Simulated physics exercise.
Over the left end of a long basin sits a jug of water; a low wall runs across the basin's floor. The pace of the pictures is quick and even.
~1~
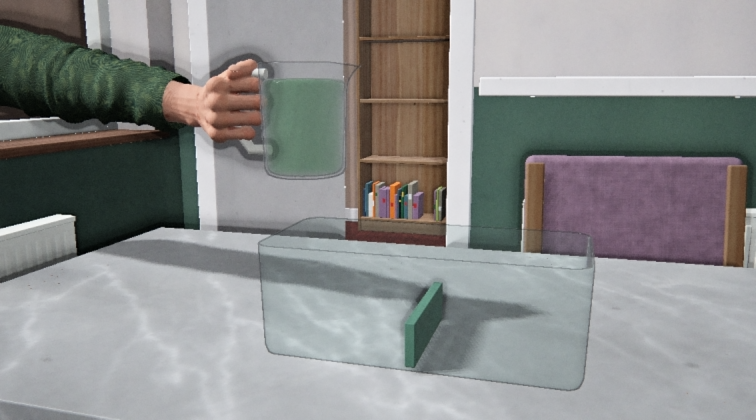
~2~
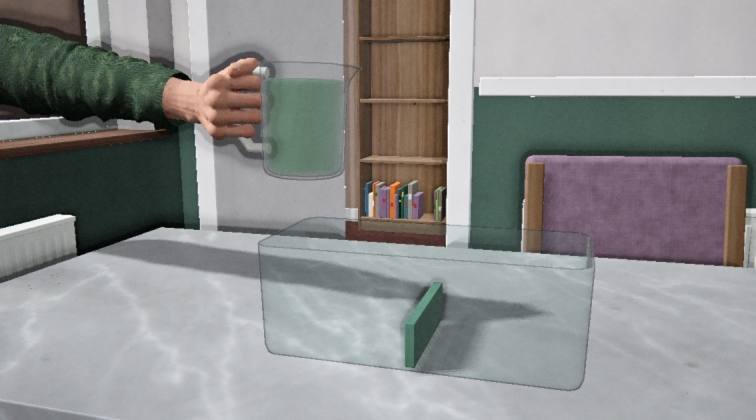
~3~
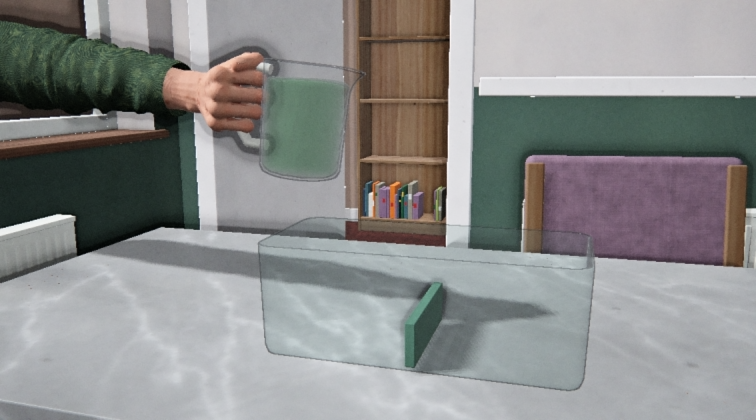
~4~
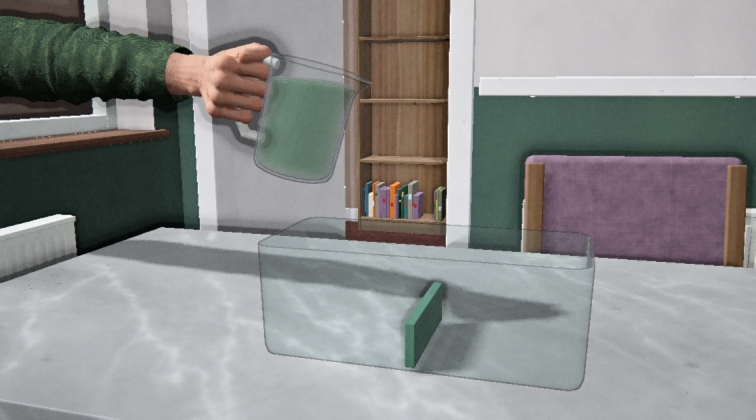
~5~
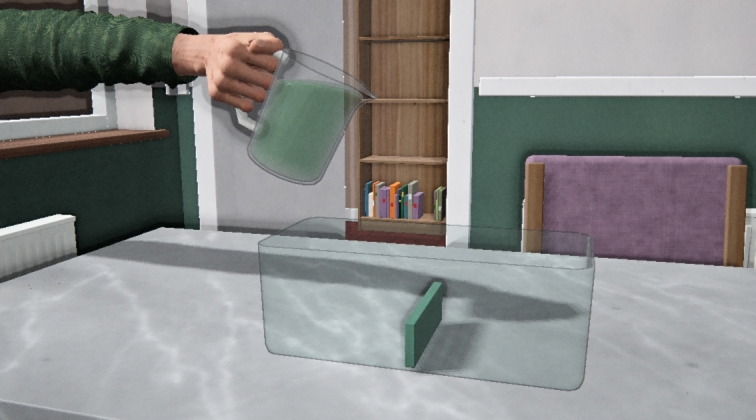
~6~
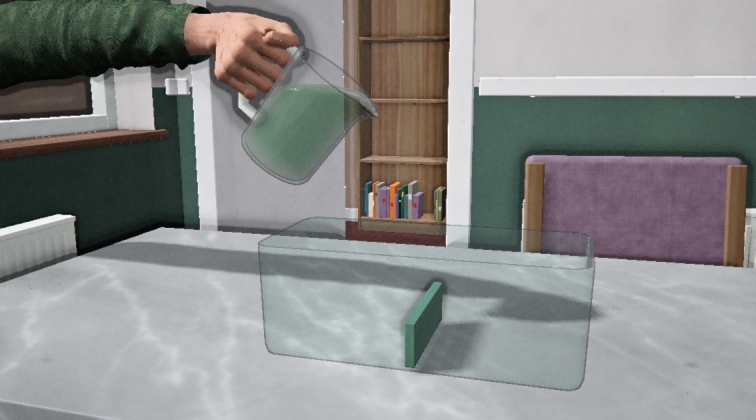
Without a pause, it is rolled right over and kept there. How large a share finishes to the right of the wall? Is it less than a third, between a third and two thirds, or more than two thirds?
The share right of the wall will be small, below one third.
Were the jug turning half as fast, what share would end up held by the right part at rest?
Roughly 35 percent.
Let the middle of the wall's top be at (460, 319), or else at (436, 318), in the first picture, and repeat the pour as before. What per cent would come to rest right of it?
Estimated: 10 % first, 20 % second.
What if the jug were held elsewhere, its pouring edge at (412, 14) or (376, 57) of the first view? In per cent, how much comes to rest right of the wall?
First place gives some 90 %, second place some 40 %.
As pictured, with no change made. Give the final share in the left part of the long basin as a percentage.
Roughly 80 %.
A moment on, the jug is tipped right over and 48 per cent is still to pour, 15 is left of the wall and 12 right of it.
Next, the jug is tipped right over and 7 per cent is still to pour, 67 is left of the wall and 16 right of it.
Then the jug is tipped right over and 0 per cent is still to pour, 79 is left of the wall and 16 right of it.
Later the jug is tipped right over and 0 per cent is still to pour, 80 is left of the wall and 17 right of it.
In the end 80 per cent lies left of the wall, 17 right of it and 3 outside.
